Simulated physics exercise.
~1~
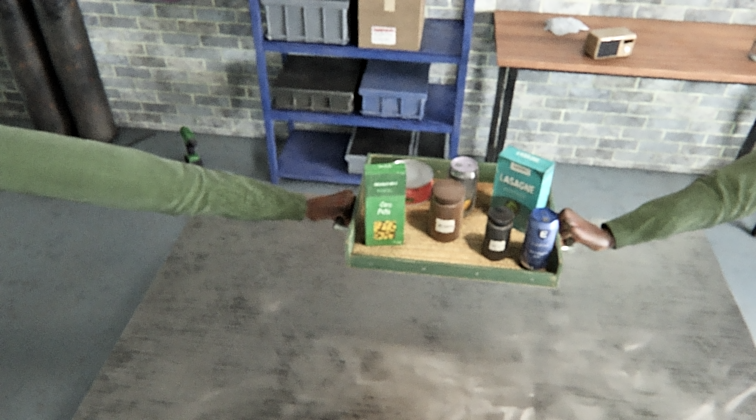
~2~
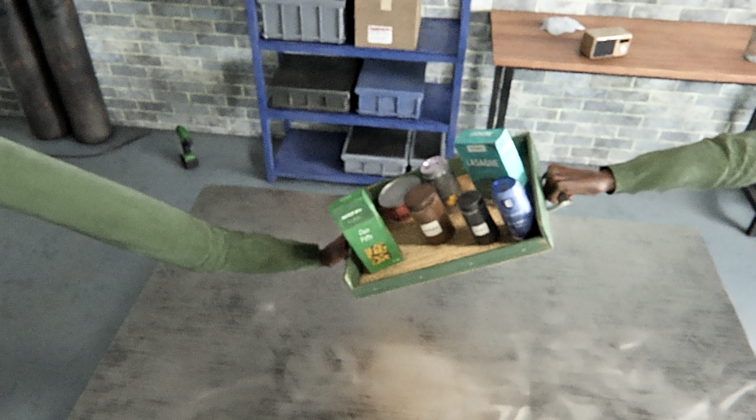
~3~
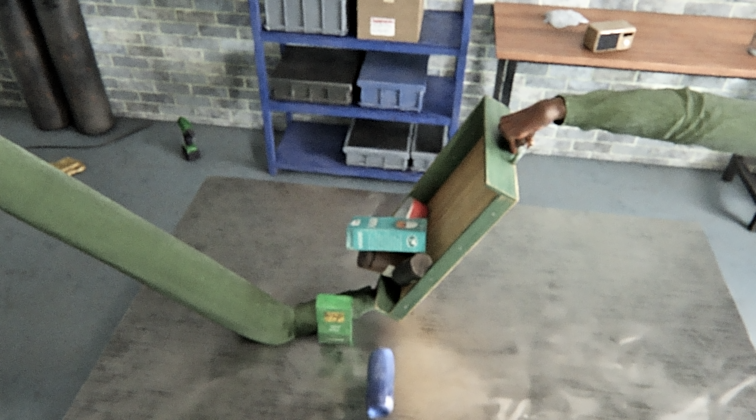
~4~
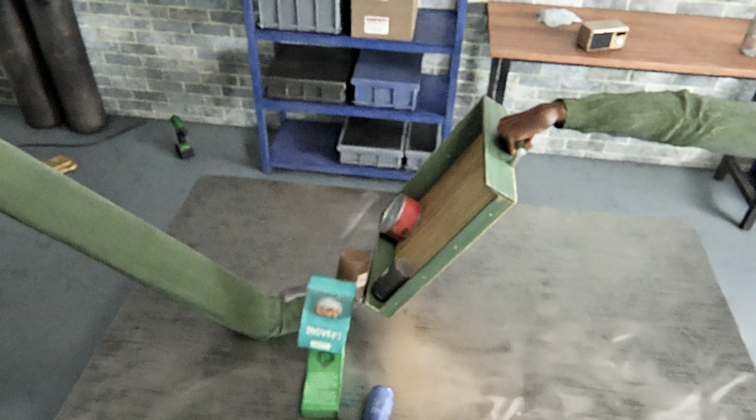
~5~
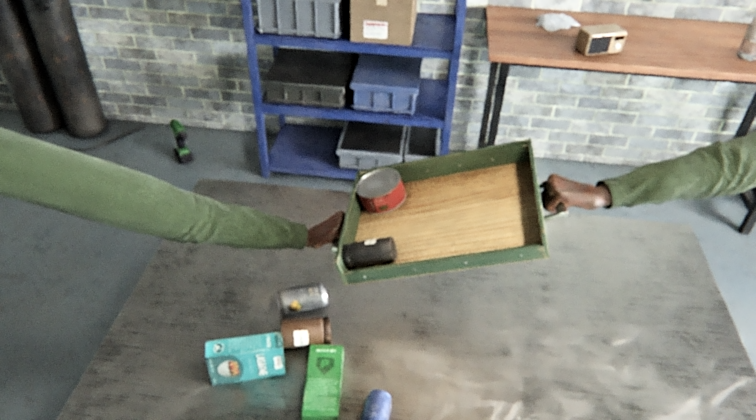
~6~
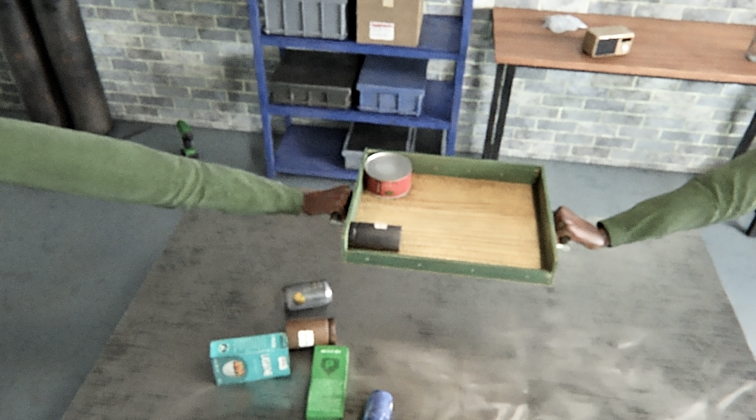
Two hands tipped a green wooden crate steeply down to the left, spilling two packets, a blue can, a grey can and a brown jar onto the floor, then levelled it with the red tub and toppled black shaker still inside.
